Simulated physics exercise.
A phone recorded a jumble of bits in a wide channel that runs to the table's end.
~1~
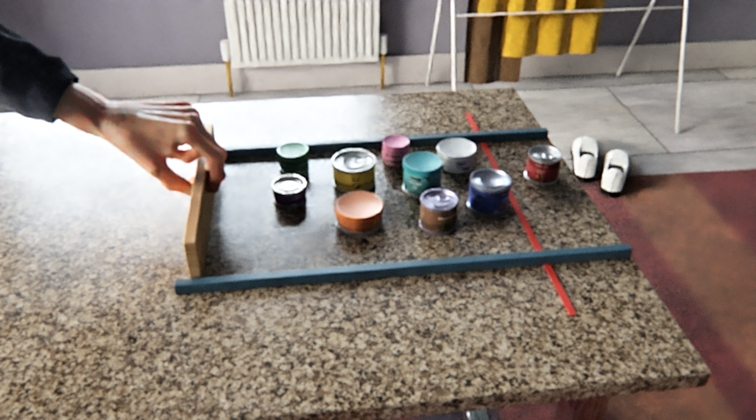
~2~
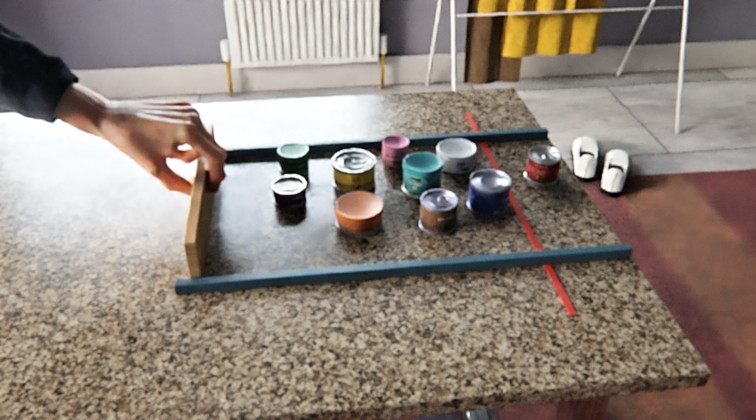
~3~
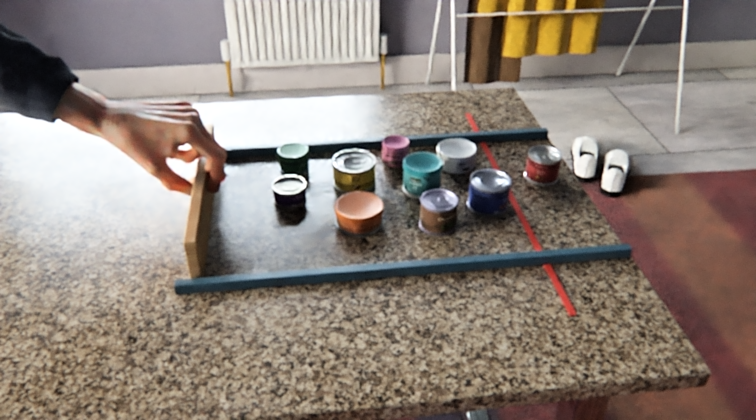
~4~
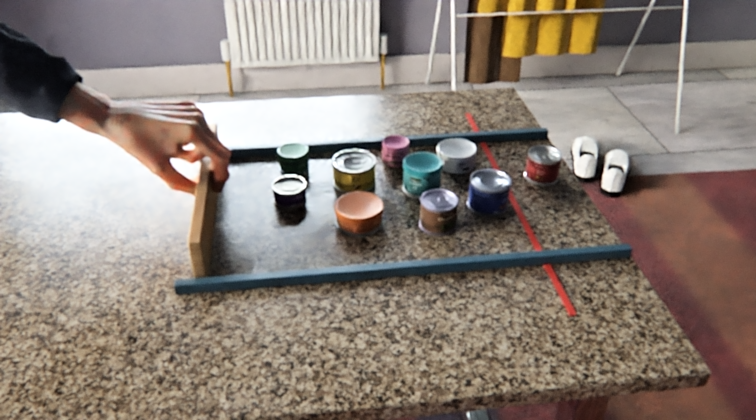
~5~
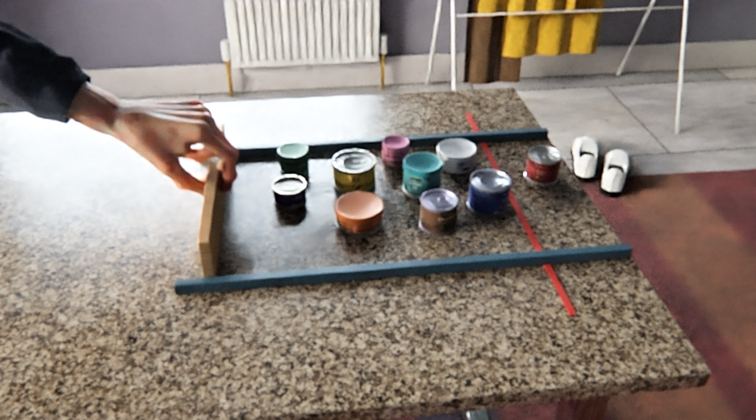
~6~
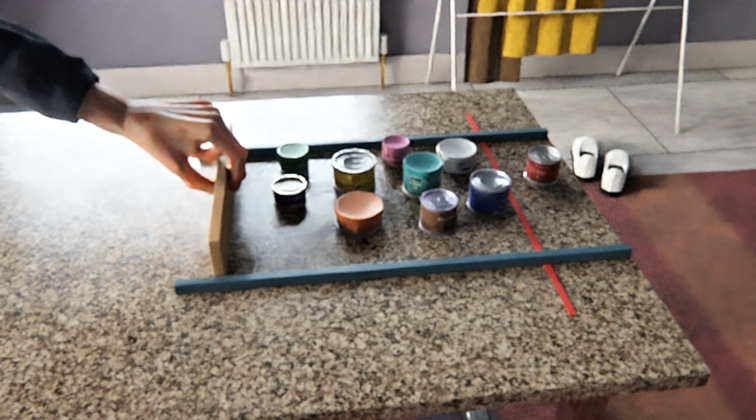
A hand in a dark sleeve slides an upright wooden board slightly to the right from the left end of a channel on a speckled stone tabletop, seen from above at an angle by a still camera. Between two blue strips sit small tubs and tins in green, black, yellow, orange, pink, teal, white, purple and blue, with a red one beyond the slanting red tape. The containers stay still throughout, while white shoes and a radiator show behind.
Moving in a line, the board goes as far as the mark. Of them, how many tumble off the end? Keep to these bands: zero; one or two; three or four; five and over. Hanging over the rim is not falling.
That gives one or two.
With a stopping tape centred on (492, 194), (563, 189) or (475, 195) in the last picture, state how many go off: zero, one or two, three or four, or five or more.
In order: None, five or more, zero.
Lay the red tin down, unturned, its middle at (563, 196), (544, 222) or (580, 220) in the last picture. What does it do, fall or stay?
Going through the places in order, it ends up falling, it keeps its spot, and it keeps its spot.
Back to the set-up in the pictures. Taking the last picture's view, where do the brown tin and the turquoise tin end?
Brown tin: About (556, 223); turquoise tin: About (554, 168).
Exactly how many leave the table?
The answer is exactly 1.
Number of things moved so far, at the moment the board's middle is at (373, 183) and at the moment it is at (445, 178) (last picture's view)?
Counting first: 7, next 9.
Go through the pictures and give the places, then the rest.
In the first picture, red tin (543, 165); blue pot (489, 193); white tub (456, 156); board (203, 194); tape (509, 193).
In the second picture, blue pot (489, 193); orange tin (359, 214).
In the third picture, white tub (456, 156); green tin (293, 159).
In the fourth picture, red tin (543, 165); pink tub (396, 151).
In the fifth picture, blue pot (489, 193); purple pot (289, 192).
In the sixth picture, red tin (543, 165); blue pot (489, 193); white tub (456, 156); board (224, 193); tape (509, 193).
A little later, none off yet; red tin at rest near (543, 165); blue pot at rest near (489, 193); white tub at rest near (456, 156).
When it is over, the number that fall off is one or two; down, red tin.
